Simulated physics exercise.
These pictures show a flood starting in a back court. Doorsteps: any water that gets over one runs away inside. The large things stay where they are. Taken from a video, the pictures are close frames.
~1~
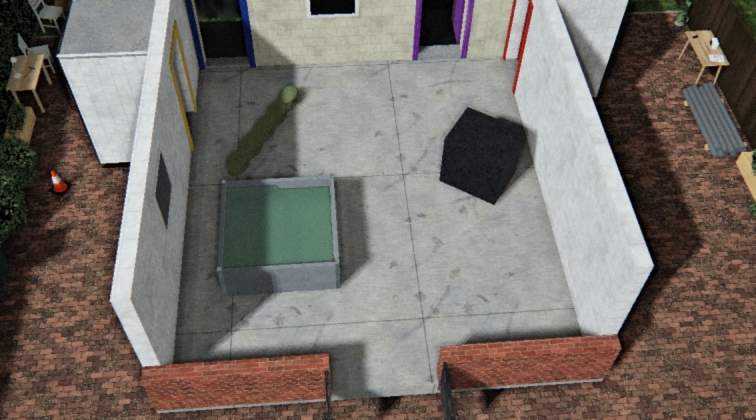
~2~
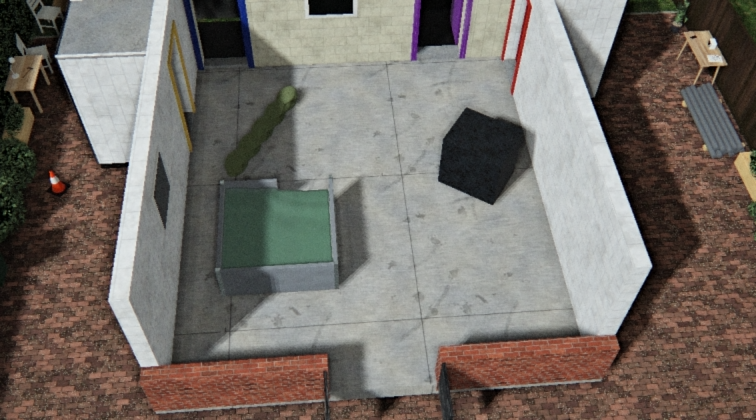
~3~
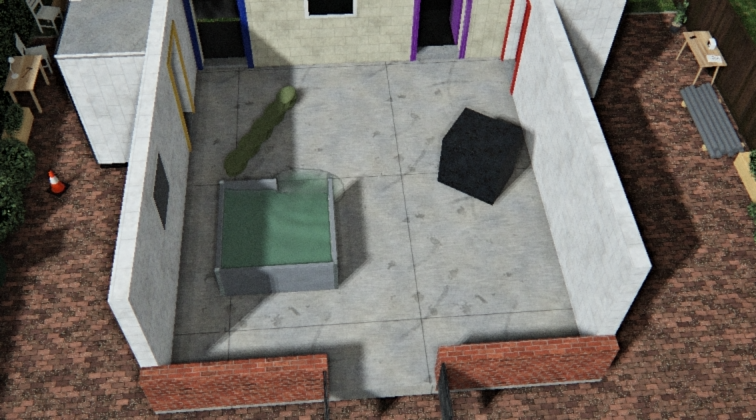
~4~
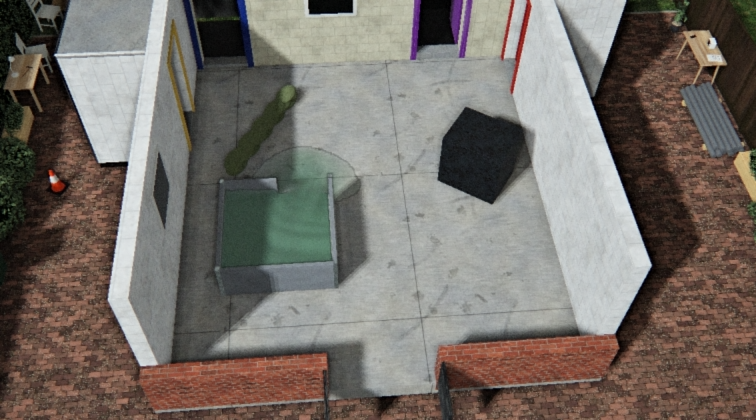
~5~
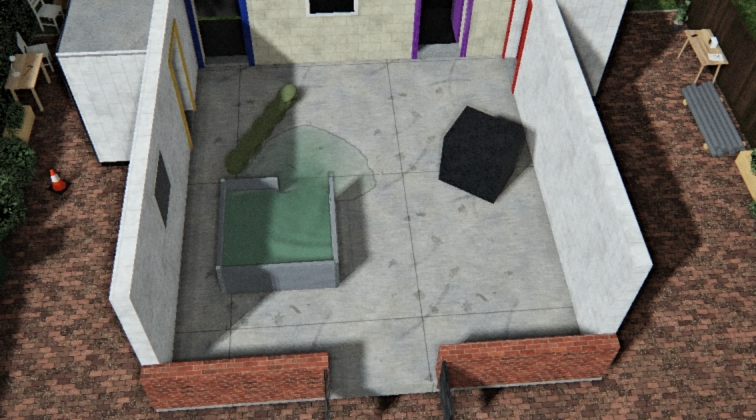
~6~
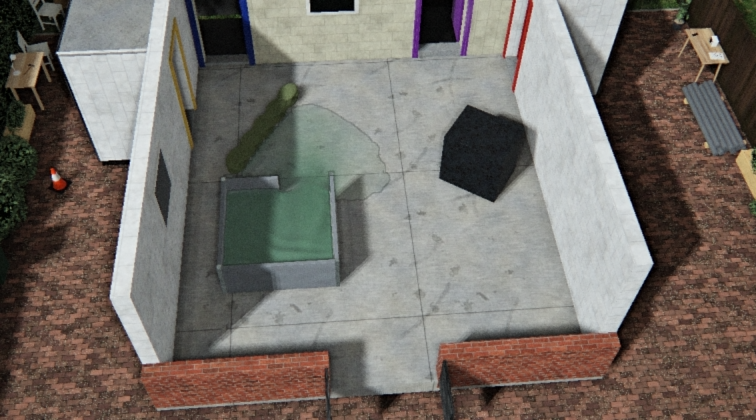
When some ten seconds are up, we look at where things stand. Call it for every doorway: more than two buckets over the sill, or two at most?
My call: The yellow door two at most; the purple door two at most; the red door more than two; the blue door two at most.
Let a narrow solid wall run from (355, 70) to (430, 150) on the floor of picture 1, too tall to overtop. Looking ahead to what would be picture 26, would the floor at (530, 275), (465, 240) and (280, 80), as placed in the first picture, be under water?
Taking the points in order, they are high and dry, high and dry and inundated.
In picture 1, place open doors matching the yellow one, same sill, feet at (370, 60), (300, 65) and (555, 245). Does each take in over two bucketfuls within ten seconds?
Taking them as listed, the first overshoots, the second overshoots and the third undershoots.
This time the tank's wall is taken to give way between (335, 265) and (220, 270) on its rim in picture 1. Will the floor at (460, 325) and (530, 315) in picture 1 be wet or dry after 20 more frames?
Order as given: Inundated, then inundated.
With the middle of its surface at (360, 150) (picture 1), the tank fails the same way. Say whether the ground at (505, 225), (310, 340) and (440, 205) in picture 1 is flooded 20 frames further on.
Log: No flood; no flood; no flood.
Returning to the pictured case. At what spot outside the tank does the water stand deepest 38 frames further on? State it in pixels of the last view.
Point to roughly (502, 76).
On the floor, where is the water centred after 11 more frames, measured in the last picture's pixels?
It is near (309, 184).
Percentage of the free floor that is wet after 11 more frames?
I'd put it at roughly 30 per cent.
A moment on, water covers 20 % of the floor; the yellow door not reached, the purple door not reached, the red door not reached, the blue door not reached.
Next, water covers 30 % of the floor; the yellow door not reached, the purple door wet at the sill, nothing in, the red door not reached, the blue door not reached.
Then, water covers 40 % of the floor; the yellow door not reached, the purple door wet at the sill, nothing in, the red door over two buckets in, the blue door wet at the sill, nothing in.
Later, water covers 50 % of the floor; the yellow door wet at the sill, nothing in, the purple door wet at the sill, nothing in, the red door far over two buckets in, the blue door wet at the sill, nothing in.
In the end, water covers 75 % of the floor; the yellow door wet at the sill, nothing in, the purple door wet at the sill, nothing in, the red door far over two buckets in, the blue door wet at the sill, nothing in.
